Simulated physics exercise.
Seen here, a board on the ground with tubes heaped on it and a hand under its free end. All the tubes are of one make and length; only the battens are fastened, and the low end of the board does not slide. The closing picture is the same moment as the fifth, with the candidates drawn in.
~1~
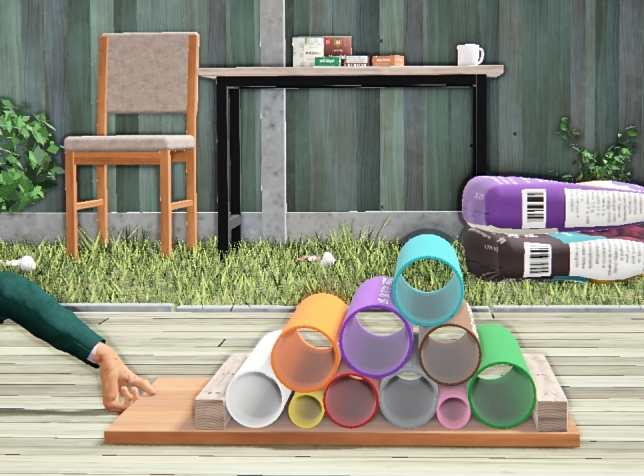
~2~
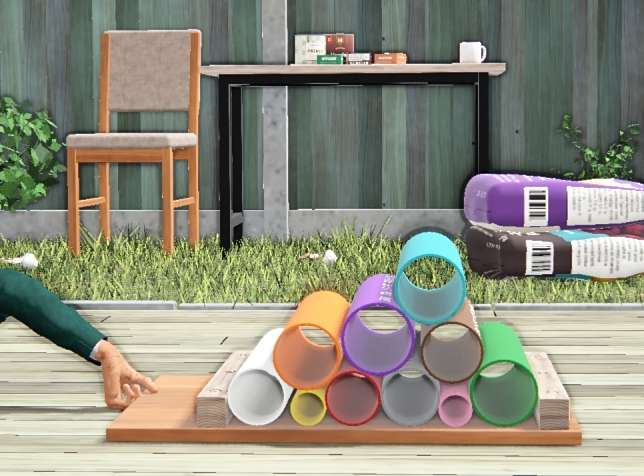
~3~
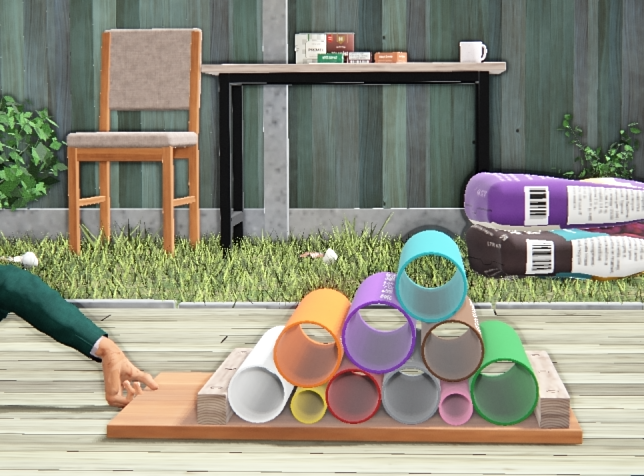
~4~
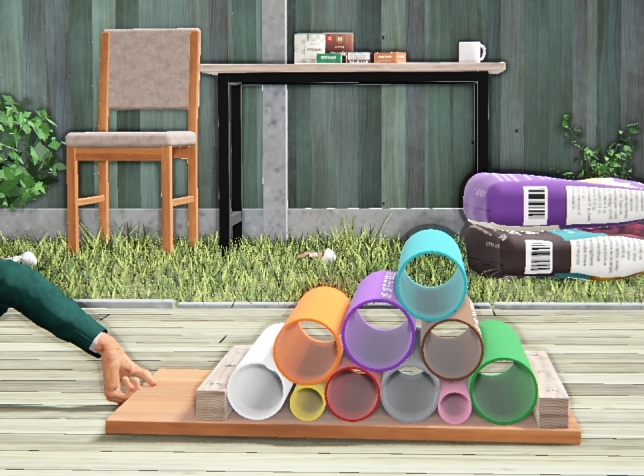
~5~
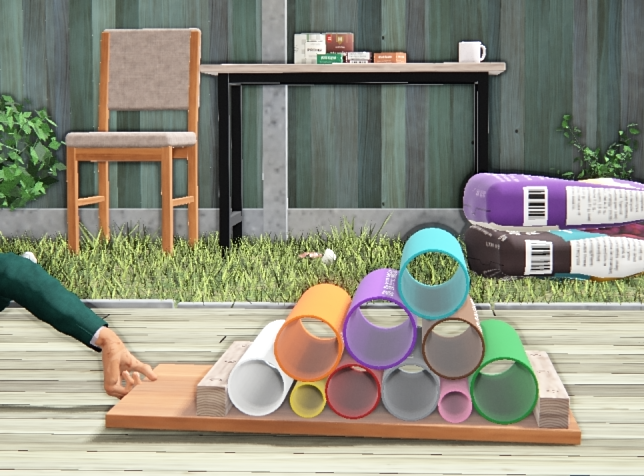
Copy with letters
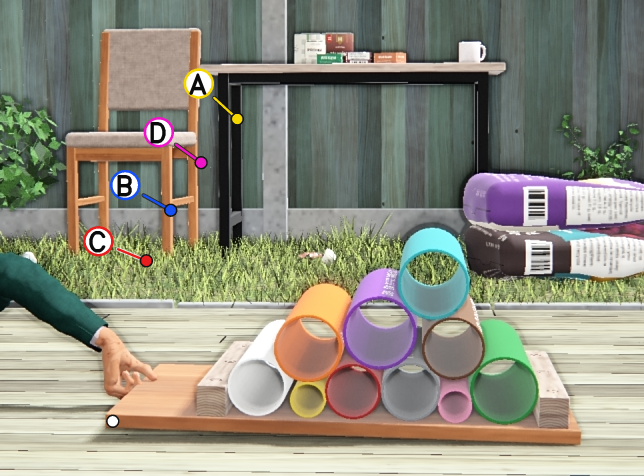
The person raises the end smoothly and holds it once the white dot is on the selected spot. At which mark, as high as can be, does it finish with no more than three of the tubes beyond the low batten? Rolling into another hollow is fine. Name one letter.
At most to A.
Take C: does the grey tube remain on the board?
Yes.
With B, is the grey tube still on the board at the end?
Yes.
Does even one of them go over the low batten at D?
Yes, at D.
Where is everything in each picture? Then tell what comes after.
The first picture shows orange tube (305, 359); purple tube (376, 341); turquoise tube (429, 291).
The second picture shows turquoise tube (430, 289); board (350, 393).
The third picture shows board (350, 390); white tube (258, 393); purple tube (379, 337).
The fourth picture shows board (349, 389); white tube (257, 390); pink tube (455, 407).
The fifth picture shows board (349, 386); white tube (257, 386).
On the copy, A at (237, 119); B at (171, 210); C at (146, 261); D at (201, 163); the white dot at (113, 421).
On A. First, board at 22°.
Then, board at 42°.
Finally, board at 43°, one over the low batten (turquoise).
By contrast, B one over the low batten (turquoise); C one over the low batten (turquoise); D one over the low batten (turquoise).
